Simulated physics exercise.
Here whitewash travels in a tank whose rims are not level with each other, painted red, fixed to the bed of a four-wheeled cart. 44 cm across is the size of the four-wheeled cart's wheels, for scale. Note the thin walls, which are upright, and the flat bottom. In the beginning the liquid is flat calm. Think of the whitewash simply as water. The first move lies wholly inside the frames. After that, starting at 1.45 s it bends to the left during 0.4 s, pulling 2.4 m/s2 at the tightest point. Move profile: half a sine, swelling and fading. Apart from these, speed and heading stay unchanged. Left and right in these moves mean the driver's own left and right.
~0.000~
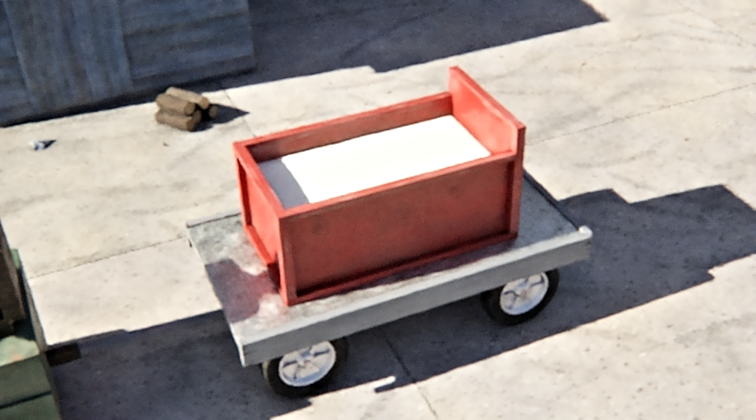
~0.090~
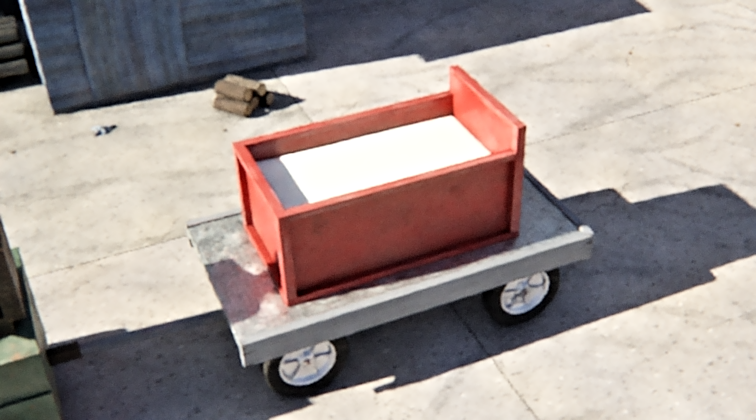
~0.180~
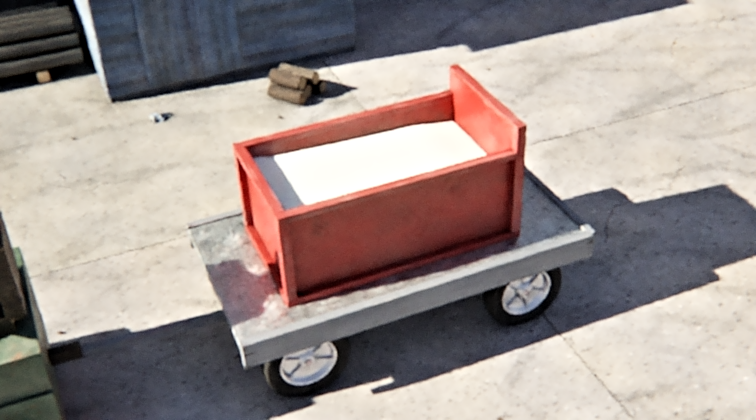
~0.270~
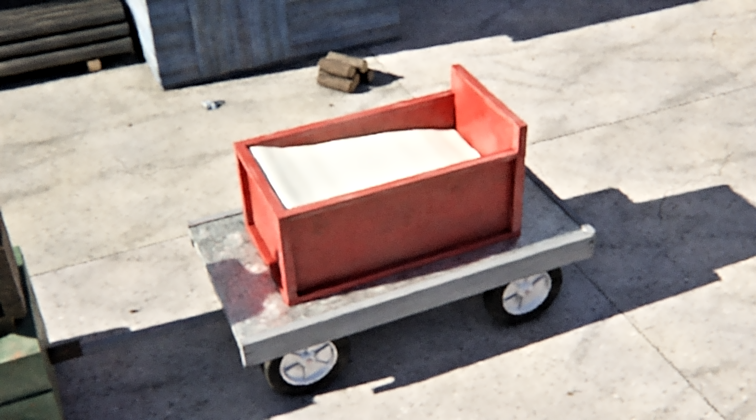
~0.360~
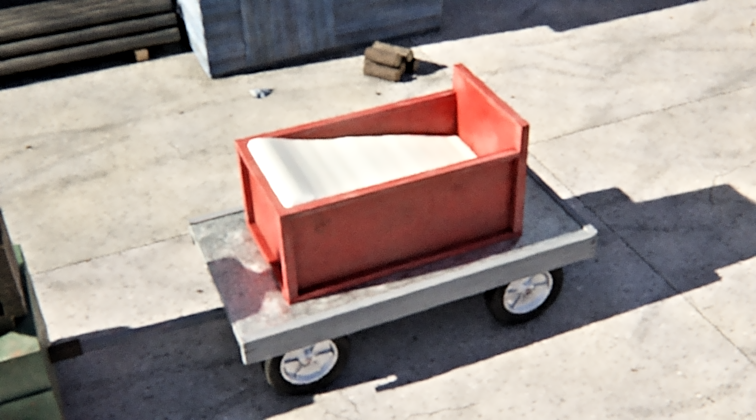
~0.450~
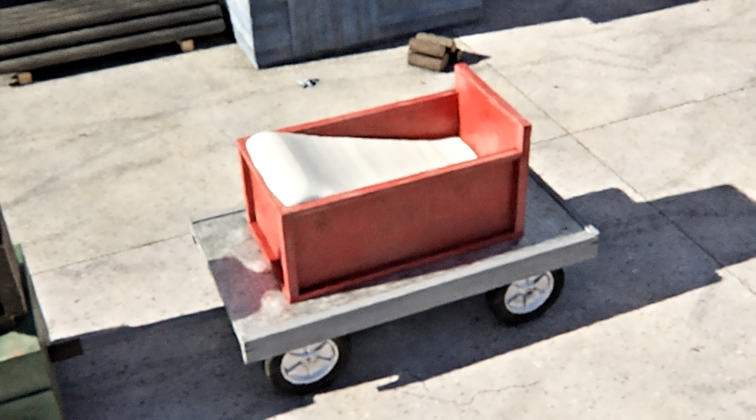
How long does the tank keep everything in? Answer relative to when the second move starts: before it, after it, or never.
Before it.
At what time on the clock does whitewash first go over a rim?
The first spill comes at around 0.8 s.
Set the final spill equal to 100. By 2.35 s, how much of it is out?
I'd say somewhere near 70 per cent.
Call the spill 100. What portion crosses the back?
I'd put it at about 0 percent of what spills.
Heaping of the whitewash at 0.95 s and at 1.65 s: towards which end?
Heap position: Aft end, then fore end.
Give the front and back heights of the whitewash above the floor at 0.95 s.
Heights: Front 34 cm, then back 42 cm.
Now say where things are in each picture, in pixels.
The first picture shows the whitewash reaches (266, 168) at the front end; it reaches (446, 122) at the back end; no slope yet; the front is on the left, levels are read along the far wall; a wheel hub at (527, 296).
The second picture shows the whitewash reaches (266, 168) at the front end; it reaches (447, 122) at the back end; no slope yet.
The third picture shows the whitewash reaches (266, 162) at the front end; it reaches (447, 128) at the back end; it is heaped 5° towards the front.
The fourth picture shows the whitewash reaches (265, 153) at the front end; it reaches (448, 134) at the back end; it is heaped 9° towards the front.
The fifth picture shows the whitewash reaches (266, 141) at the front end; it reaches (450, 141) at the back end; it is heaped 15° towards the front.
The sixth picture shows the whitewash reaches (267, 136) at the front end; it reaches (452, 142) at the back end; it is heaped 17° towards the front; a wheel hub at (532, 295).
After 0.95 s it stands 42 cm high behind and 34 cm in front; 1 per cent has gone over the front.
After 1.65 s it stands 32 cm high behind and 37 cm in front; 2 per cent has gone over the front and the near side.
After 2.35 s it stands 33 cm high behind and 31 cm in front; 6 per cent has gone over the front.
After 4.84 s 8 per cent has gone over the front and the far side; the first of it left at about 0.75 s, and the second move began at 1.45 s.
